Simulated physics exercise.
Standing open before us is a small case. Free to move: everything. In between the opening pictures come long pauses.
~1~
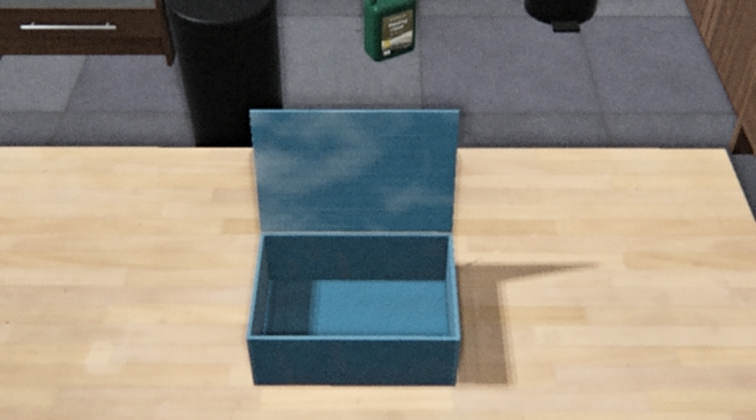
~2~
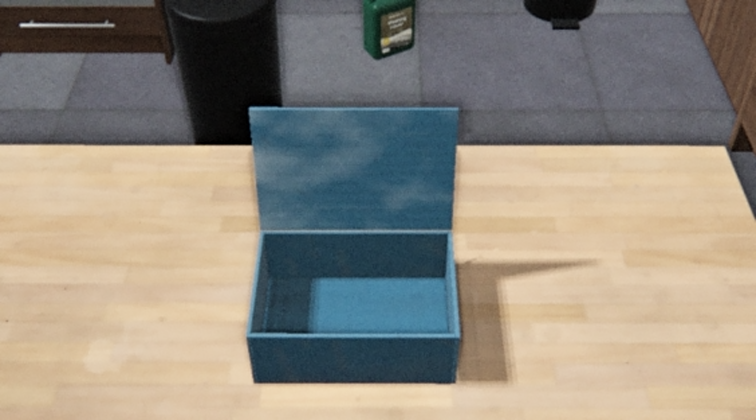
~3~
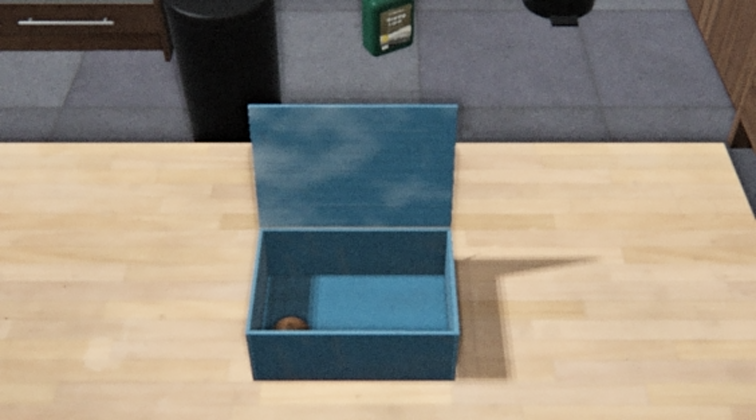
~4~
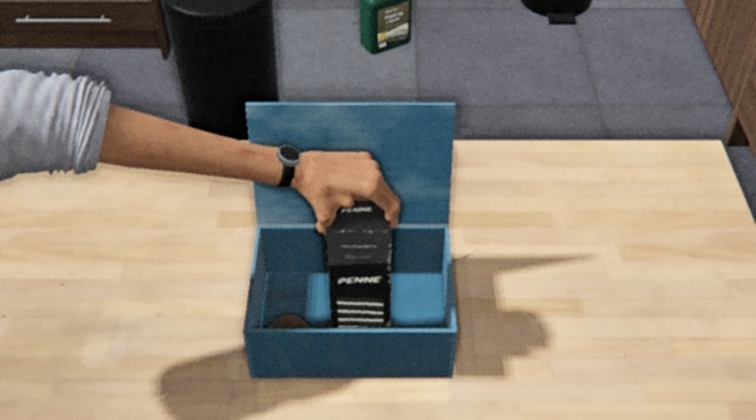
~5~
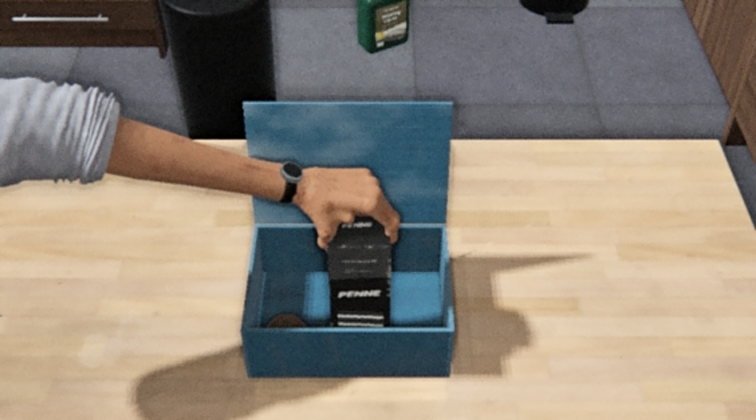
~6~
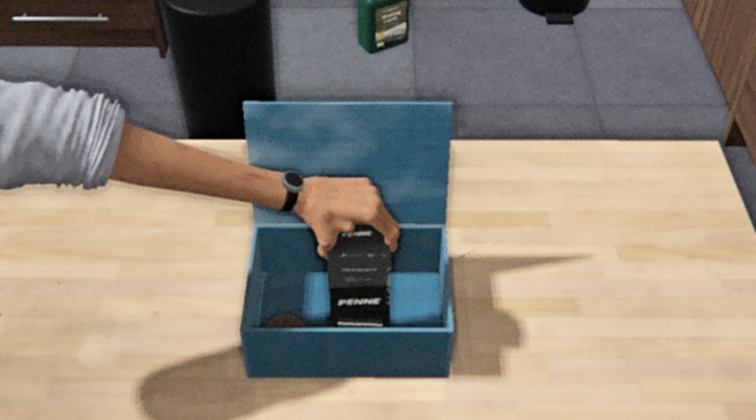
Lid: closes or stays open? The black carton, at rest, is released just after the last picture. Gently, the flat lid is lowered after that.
Stays open.
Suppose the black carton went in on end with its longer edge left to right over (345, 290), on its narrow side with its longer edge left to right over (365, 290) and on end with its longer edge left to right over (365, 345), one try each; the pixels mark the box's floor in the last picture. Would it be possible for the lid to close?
First, it stays open; second, it shuts; third, it stays open.
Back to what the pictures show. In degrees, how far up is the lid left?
About 45° above the rim.
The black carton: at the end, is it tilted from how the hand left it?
In the end, the black carton keeps its orientation.
Then, 1.10 s after the last picture, lid starting down.
Then, 1.50 s after the last picture, lid 66° above the rim.
Then, 1.80 s after the last picture, lid 47° above the rim.
Then, 3.80 s after the last picture, black carton resting near (359, 292).
At rest, lid 47° above the rim; both in place. Seen from the same camera at the end, black carton near (359, 292).
